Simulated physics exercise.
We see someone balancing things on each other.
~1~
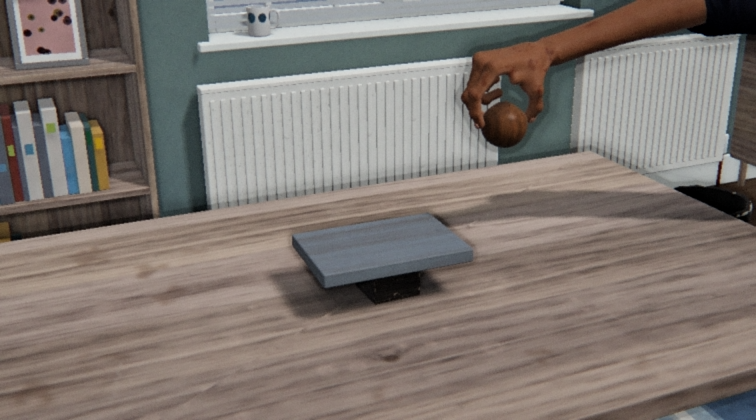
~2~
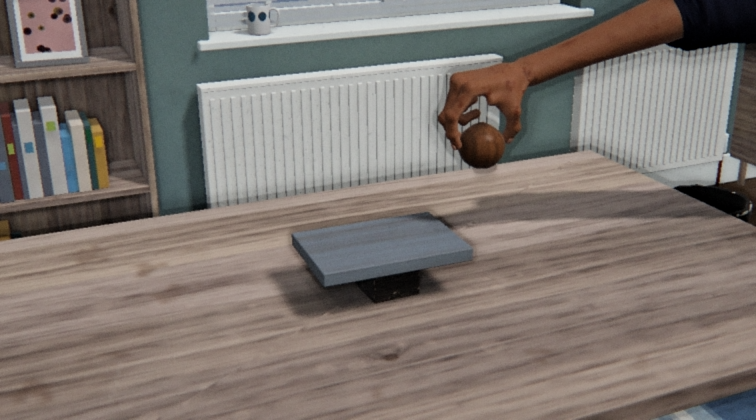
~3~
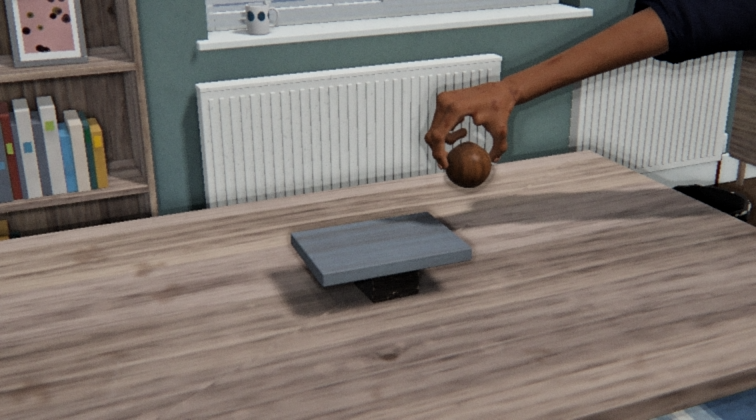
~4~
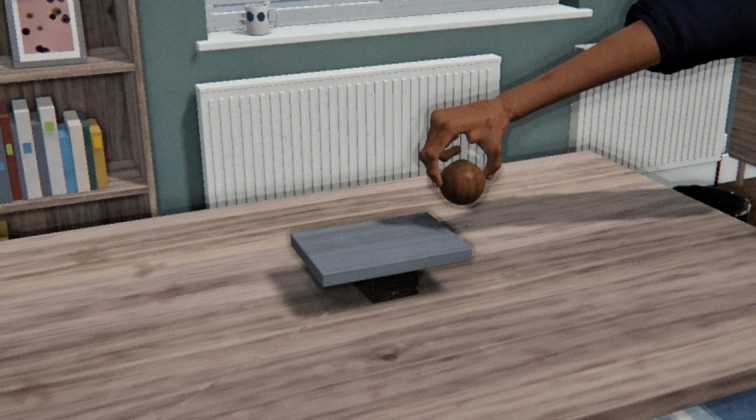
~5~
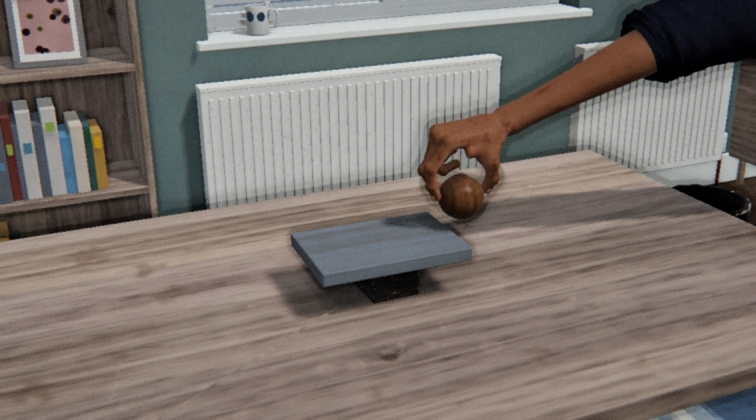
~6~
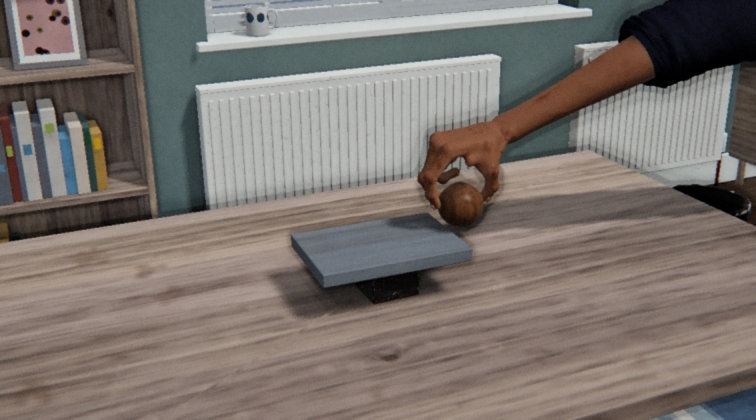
The clip opens with a hand holding a round brown object above and to the right of a grey board propped on a small dark support on a wooden table. The hand moves left and down, lowering the object until it sits at the board's back right corner, fingers still around it.
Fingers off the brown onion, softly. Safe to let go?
Here the pile loses its balance.
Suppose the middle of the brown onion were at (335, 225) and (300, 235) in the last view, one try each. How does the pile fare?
First try: It stays up; second try: It loses its balance.
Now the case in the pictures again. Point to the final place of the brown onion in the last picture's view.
At about (491, 246).
Then, 0.20 s later than the last frame, brown onion moved a little near (468, 216).
Then, 0.30 s later than the last frame, brown onion now fallen.
Then, 0.40 s later than the last frame, things are still on the move.
Then, 1.70 s later than the last frame, nothing new.
When it is over, fallen, brown onion; the other 2 as before. End places, in pixels of the last picture, brown onion near (491, 246). The pile comes apart.
